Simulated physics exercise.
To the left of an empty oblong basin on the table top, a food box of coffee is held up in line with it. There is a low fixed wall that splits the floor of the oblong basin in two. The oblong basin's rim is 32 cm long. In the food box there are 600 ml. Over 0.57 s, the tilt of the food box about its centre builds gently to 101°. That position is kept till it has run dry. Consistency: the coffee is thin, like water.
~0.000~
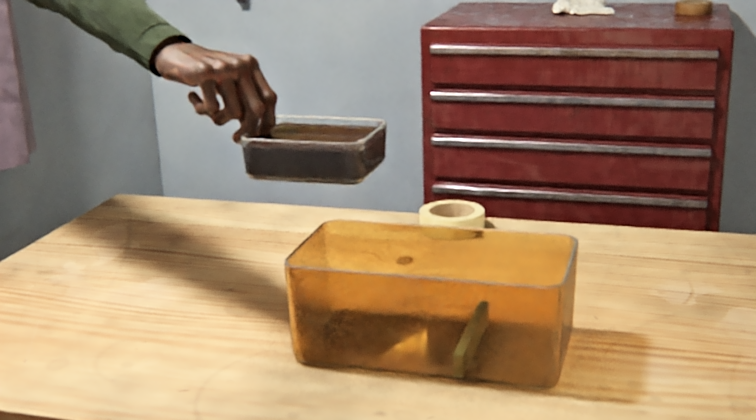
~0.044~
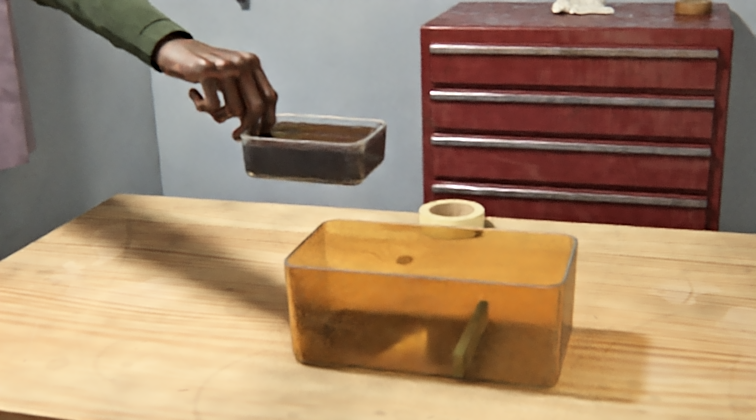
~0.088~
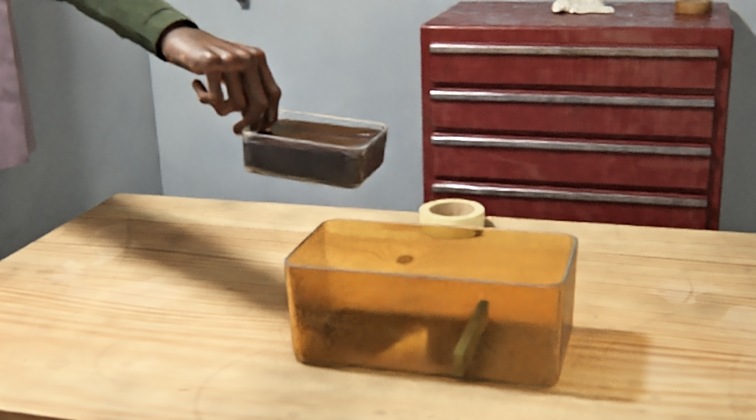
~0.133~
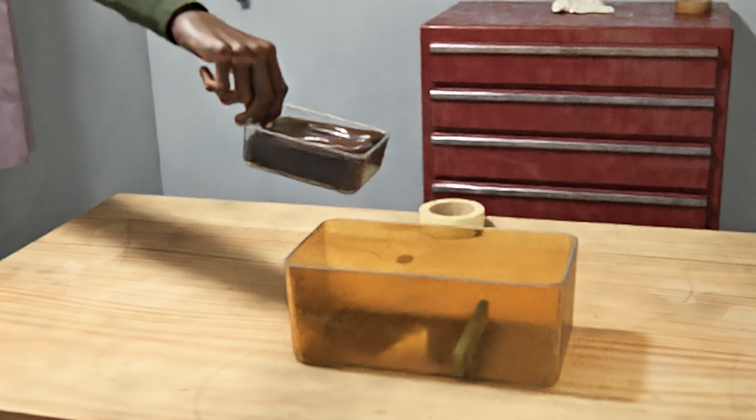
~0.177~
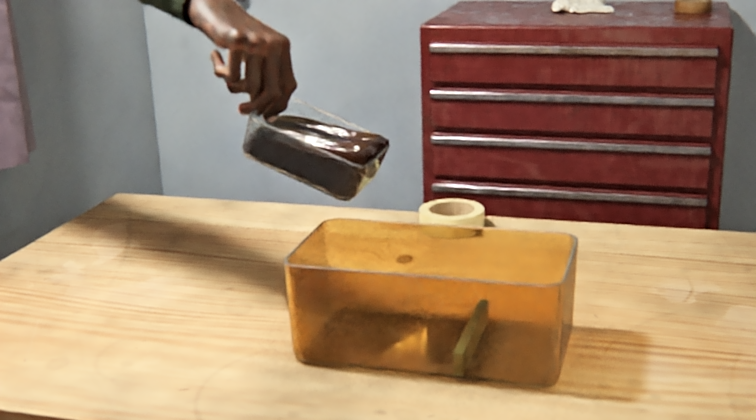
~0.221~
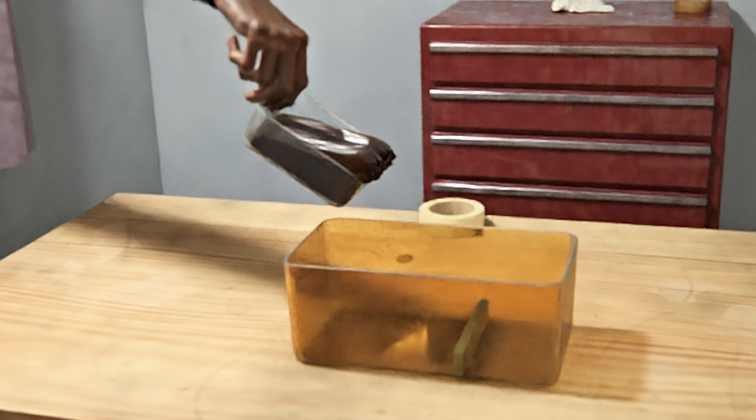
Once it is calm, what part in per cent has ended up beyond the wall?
About 24 per cent ends up there.
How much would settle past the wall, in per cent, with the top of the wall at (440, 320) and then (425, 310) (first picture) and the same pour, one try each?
In order, 20 and 50 per cent.
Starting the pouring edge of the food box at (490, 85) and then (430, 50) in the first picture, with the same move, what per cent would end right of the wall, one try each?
Try 1: 50 %; try 2: 55 %.
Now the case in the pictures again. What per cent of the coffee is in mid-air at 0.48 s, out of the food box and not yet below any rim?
I'd say close to 26 per cent.
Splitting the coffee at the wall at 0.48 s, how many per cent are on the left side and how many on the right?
Left roughly 68, right roughly 0.
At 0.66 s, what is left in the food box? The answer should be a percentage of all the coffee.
Near 0 percent, more or less.
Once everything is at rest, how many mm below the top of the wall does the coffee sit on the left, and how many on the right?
Looks like roughly 14 mm on the left and roughly 20 mm on the right.
Then, 0.48 s in, the tilt is 94° and 6 per cent is still to pour, 67 is left of the wall and 0 right of it.
Then, 0.66 s in, the tilt is 101° and 0 per cent is still to pour, 75 is left of the wall and 14 right of it.
Then, 0.86 s in, the tilt is 101° and 0 per cent is still to pour, 72 is left of the wall and 23 right of it.
Then, 1.07 s in, the tilt is 101° and 0 per cent is still to pour, 72 is left of the wall and 23 right of it.
Finally, 72 per cent lies left of the wall, 24 right of it and 5 outside.
